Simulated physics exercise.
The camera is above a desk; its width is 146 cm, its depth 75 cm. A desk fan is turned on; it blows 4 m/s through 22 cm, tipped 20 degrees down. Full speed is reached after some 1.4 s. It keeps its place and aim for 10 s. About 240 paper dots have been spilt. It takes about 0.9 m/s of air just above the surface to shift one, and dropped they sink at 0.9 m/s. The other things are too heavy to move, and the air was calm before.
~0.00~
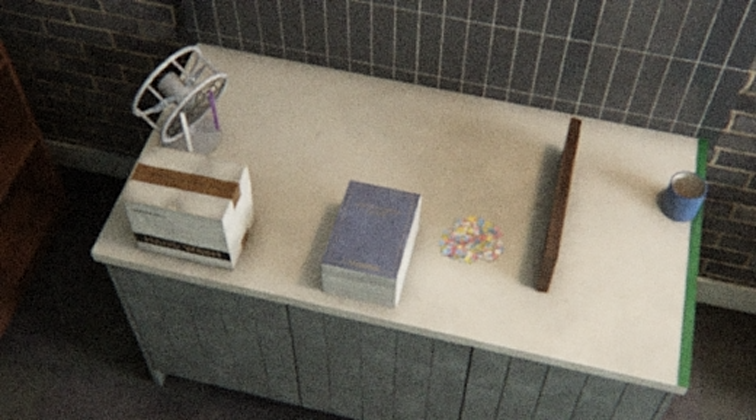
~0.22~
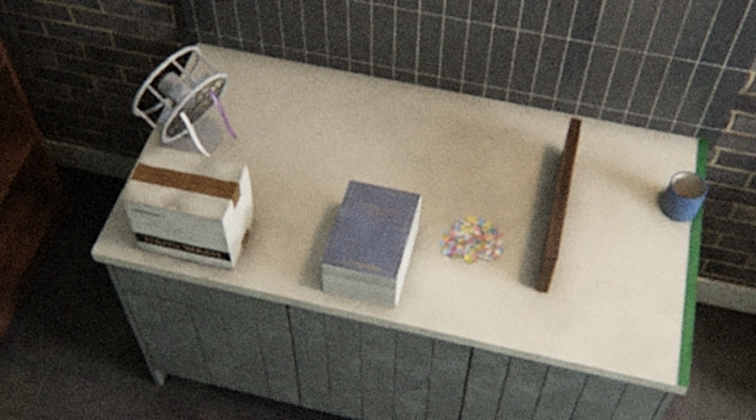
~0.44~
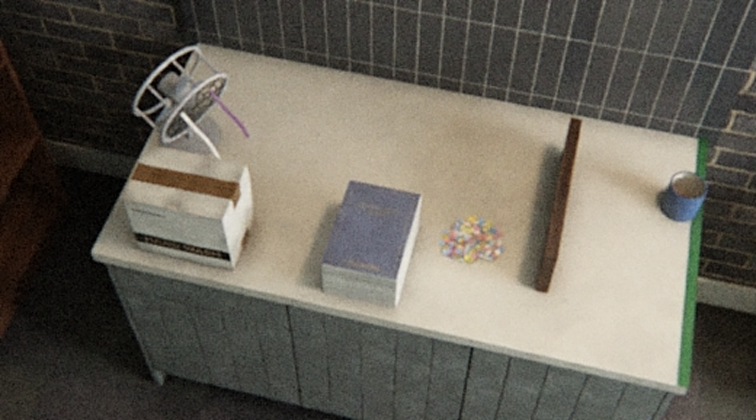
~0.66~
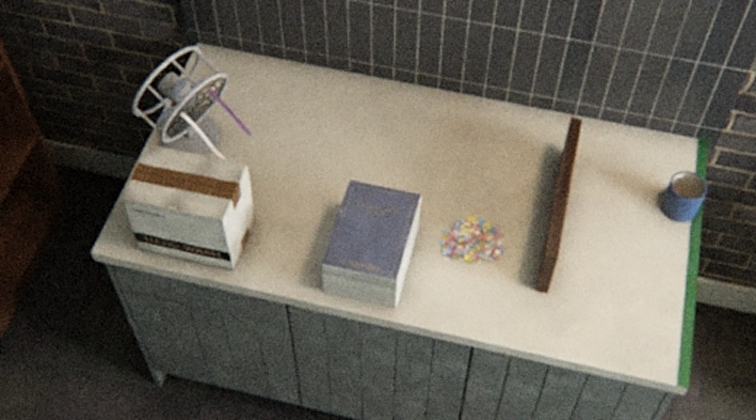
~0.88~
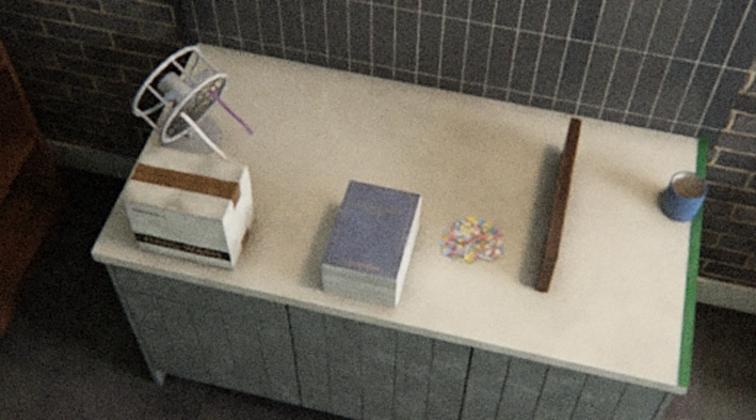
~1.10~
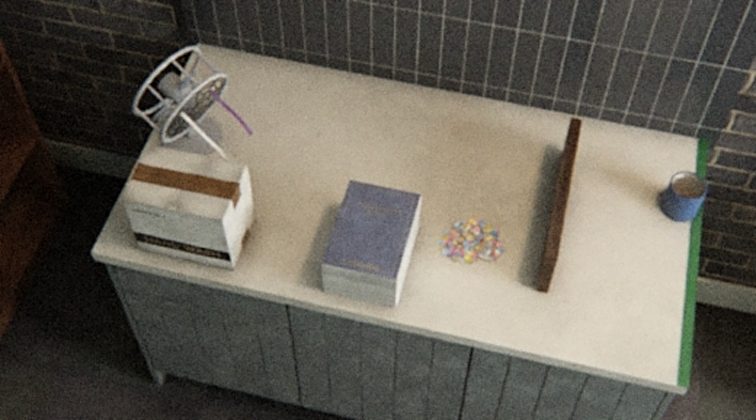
Two ribbons on a white desk fan at the back left lift and stream out to the right, then hold nearly steady, while the colourful paper dots barely stir. The pale desk with grey panelled sides stands against a dark tiled wall, seen from above by a still camera. A white box, blue book, dots, upright brown board and blue mug sit from left to right, beside a green right edge.
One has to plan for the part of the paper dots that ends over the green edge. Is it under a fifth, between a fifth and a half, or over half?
The share over the green edge is not even a fifth.
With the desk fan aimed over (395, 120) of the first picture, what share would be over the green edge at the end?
In that case some 0 per cent.
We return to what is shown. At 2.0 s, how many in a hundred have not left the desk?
About 60 %.
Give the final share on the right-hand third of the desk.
About 0 %.
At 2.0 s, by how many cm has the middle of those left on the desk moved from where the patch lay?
Roughly 5 cm.
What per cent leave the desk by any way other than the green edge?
Some 100 per cent.
After 2.0 s the count stands so, 0 % are over the green edge; the middle of those still in play is near (450, 255).
After 3.2 s the count stands so, 0 % are over the green edge; the middle of those still in play is near (413, 259).
After 5.5 s the count stands so, 1 % are over the green edge.
After 10.0 s, at the end, 1 % are over the green edge.
